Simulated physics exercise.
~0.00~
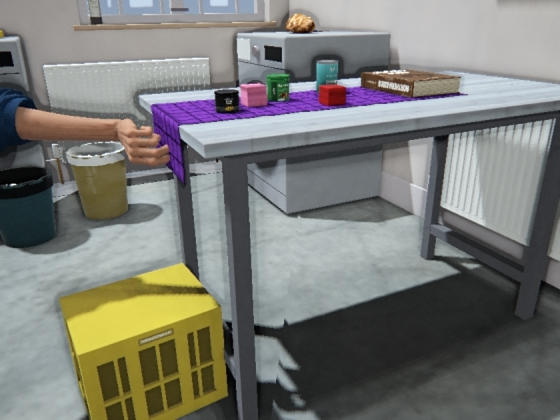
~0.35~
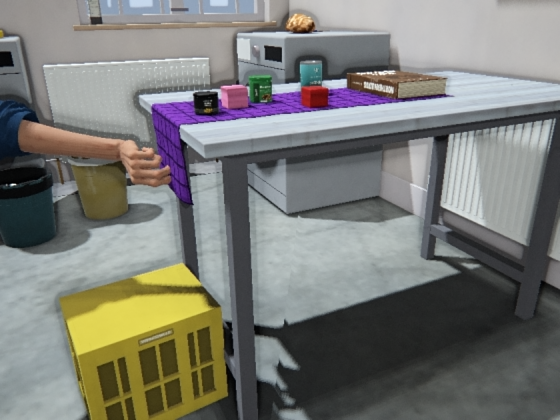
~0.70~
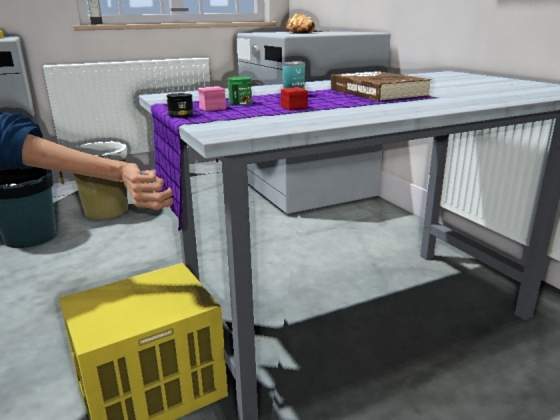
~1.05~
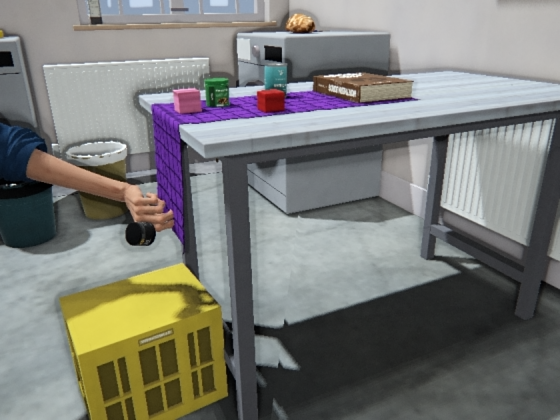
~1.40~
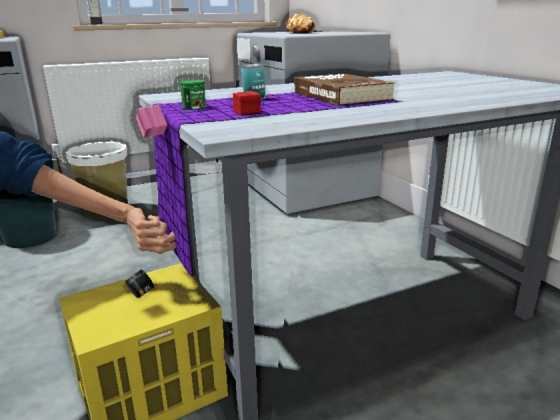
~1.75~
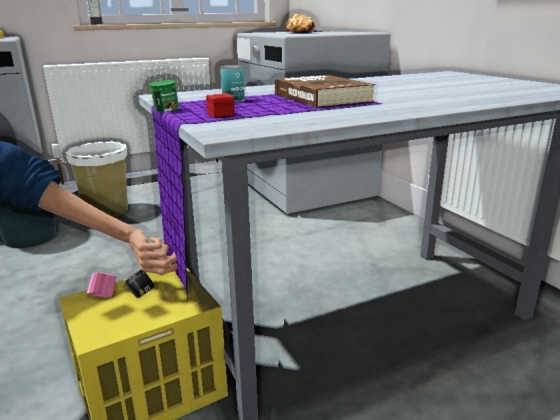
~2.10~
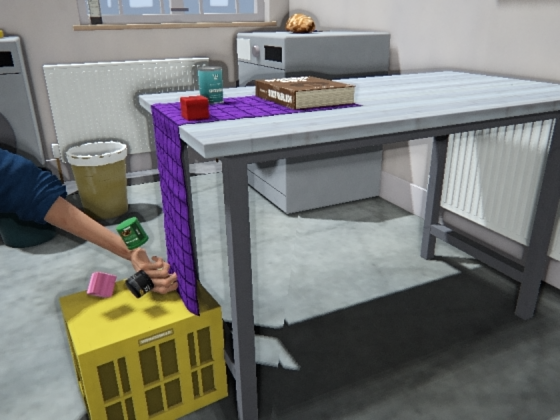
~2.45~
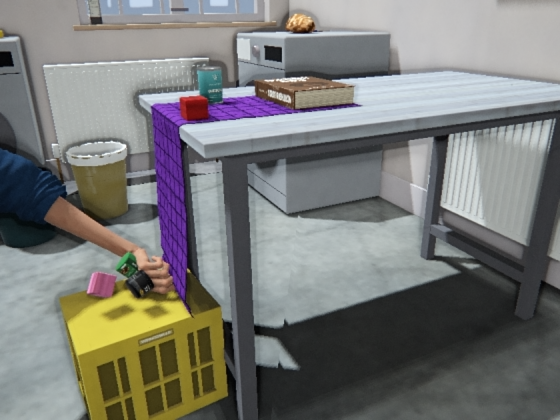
In a room with a white table, a hand pulled a purple cloth down over the table's end toward a yellow crate, and a black pot, a pink cube and a green pot dropped off in turn, leaving the red cube still on top.
